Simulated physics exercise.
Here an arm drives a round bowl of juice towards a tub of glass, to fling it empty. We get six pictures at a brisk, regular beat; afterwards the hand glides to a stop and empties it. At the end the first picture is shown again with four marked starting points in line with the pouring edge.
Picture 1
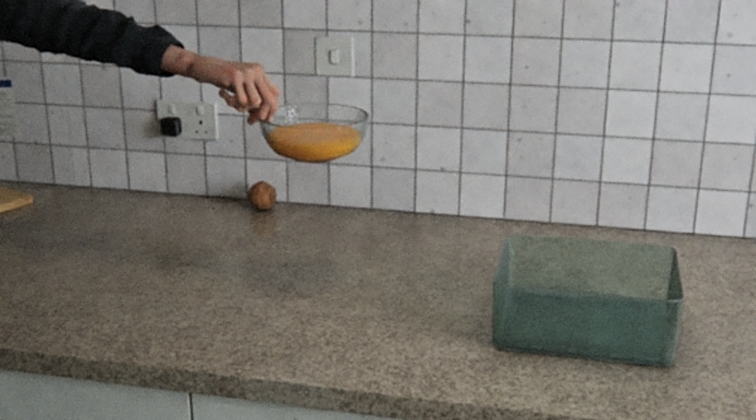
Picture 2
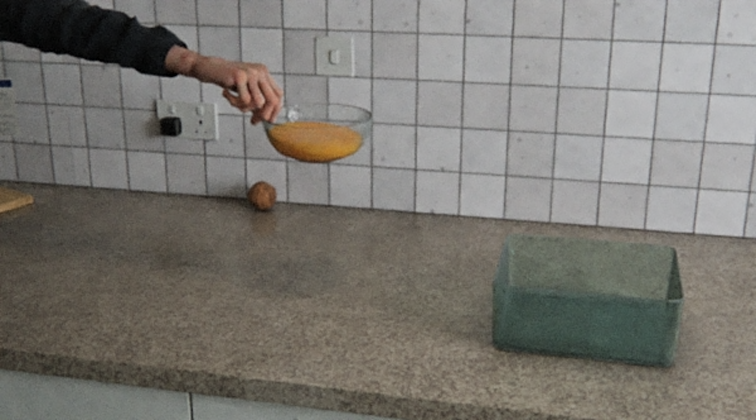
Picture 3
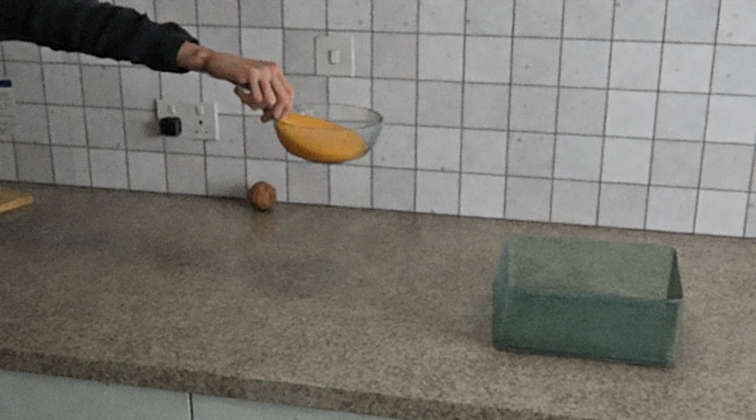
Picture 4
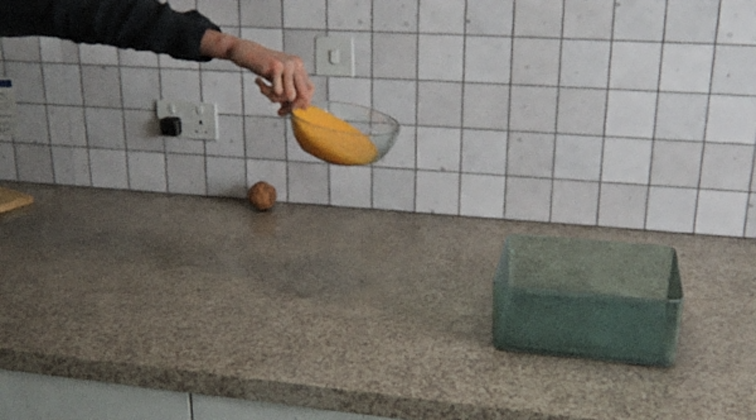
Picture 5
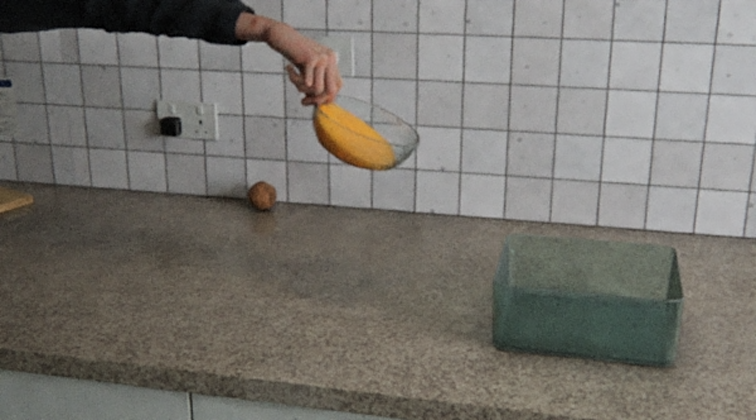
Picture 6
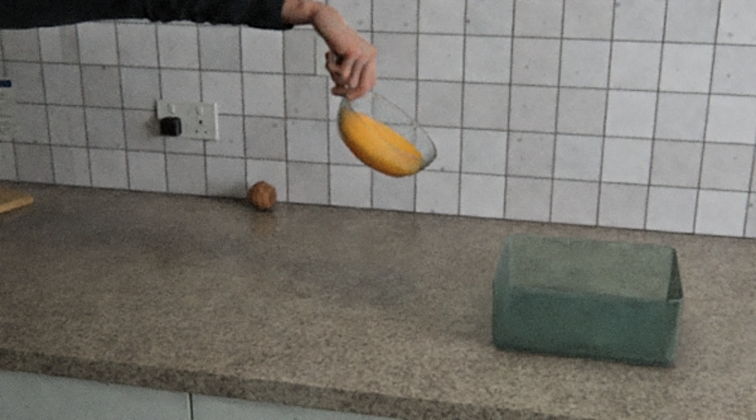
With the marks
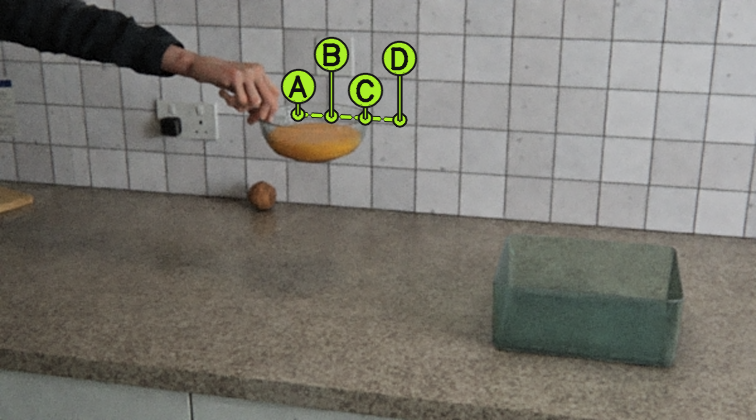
A hand carries a glass bowl of orange liquid rightward above a counter, tilting it increasingly.
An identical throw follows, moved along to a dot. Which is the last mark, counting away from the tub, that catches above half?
It is B.
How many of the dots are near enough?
Three of the four.
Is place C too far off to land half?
No, not at all.
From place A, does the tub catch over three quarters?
No, it does not.
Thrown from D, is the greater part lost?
No, that is safe.
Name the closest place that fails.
Place A.
On the marked copy, A at (298, 114); B at (331, 116); C at (365, 118); D at (399, 120).
Choosing A, about 30 % lands in the tub, 63 % falls short and 7 % goes beside or beyond.
Choosing B, about 62 % lands in the tub, 26 % falls short and 12 % goes beside or beyond.
Choosing C, about 72 % lands in the tub, 11 % falls short and 17 % goes beside or beyond.
Choosing D, about 87 % lands in the tub, 10 % falls short and 3 % goes beside or beyond.
